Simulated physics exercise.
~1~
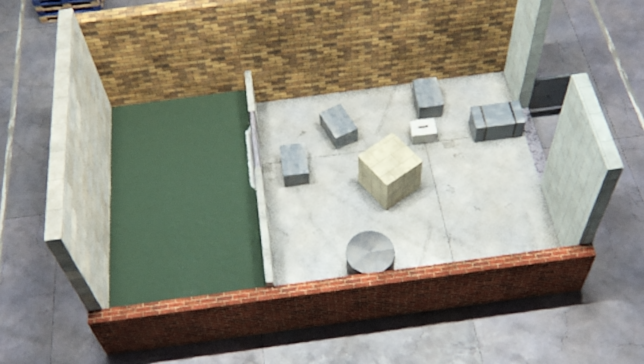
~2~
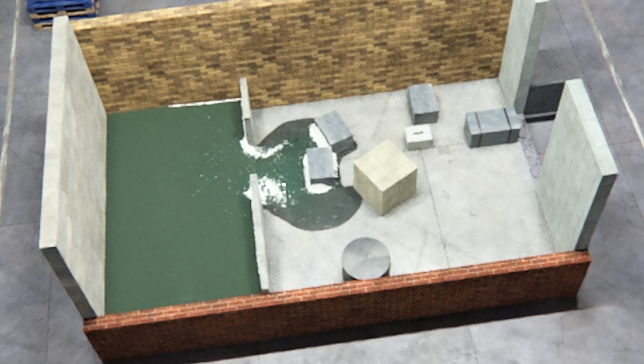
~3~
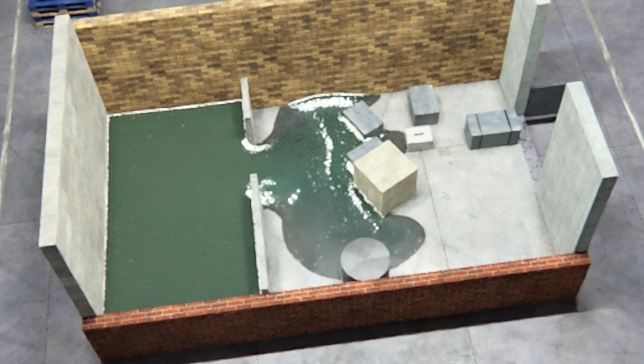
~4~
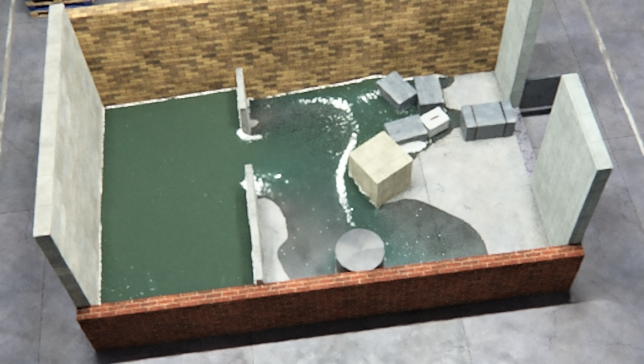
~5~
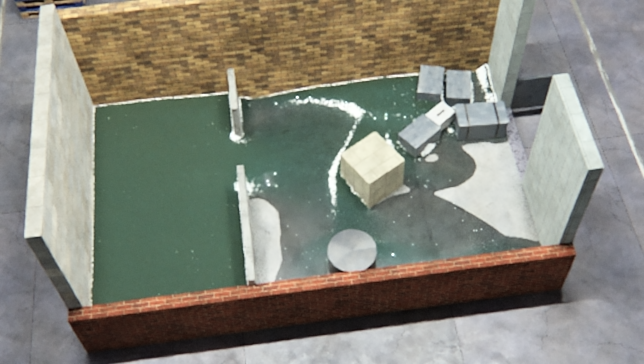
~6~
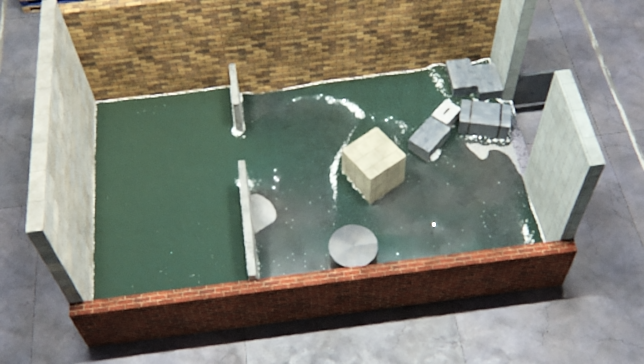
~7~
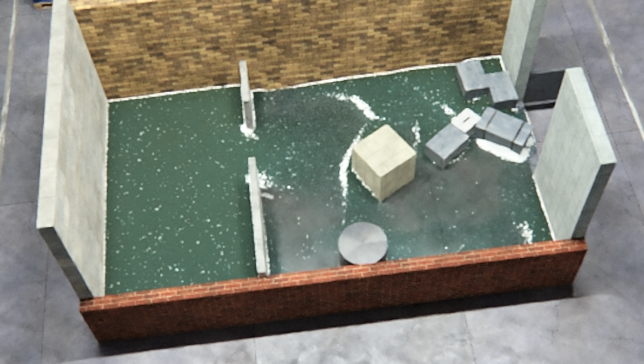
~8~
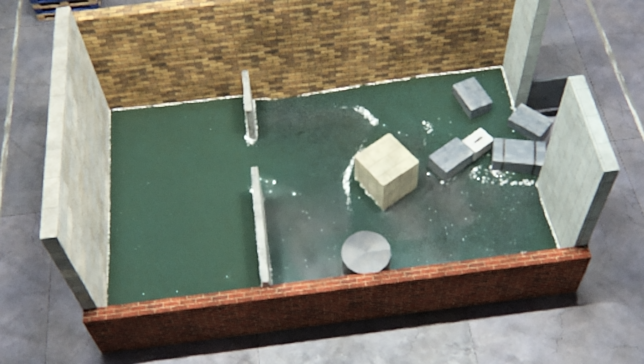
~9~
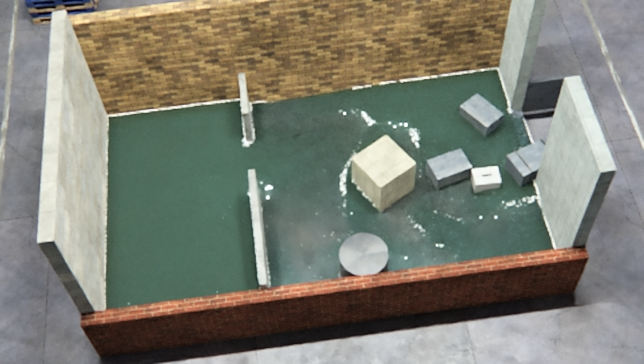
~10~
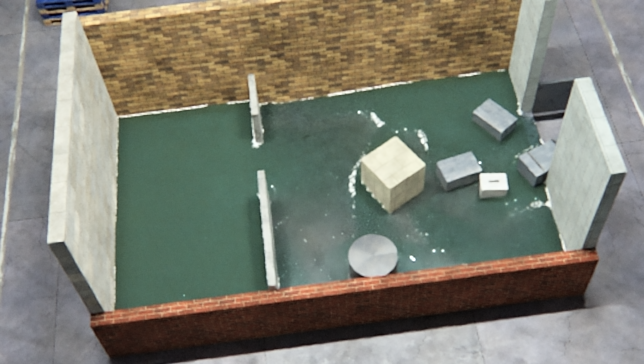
The clip opens on two adjoining rooms seen from above, the left one holding dark green water and the right one dry, with grey boxes, a small white box, a large pale cube and a round grey block. A gap opens in the dividing wall and water spills through, pushing the nearest grey boxes to the right. The flood spreads around the cube and round block, which stay put, and the boxes bunch up in the far right corner. They then spread apart toward the front, and one grey box disappears from view near the right-hand opening. Finally, water covers both rooms, with three grey boxes and the white one still visible.
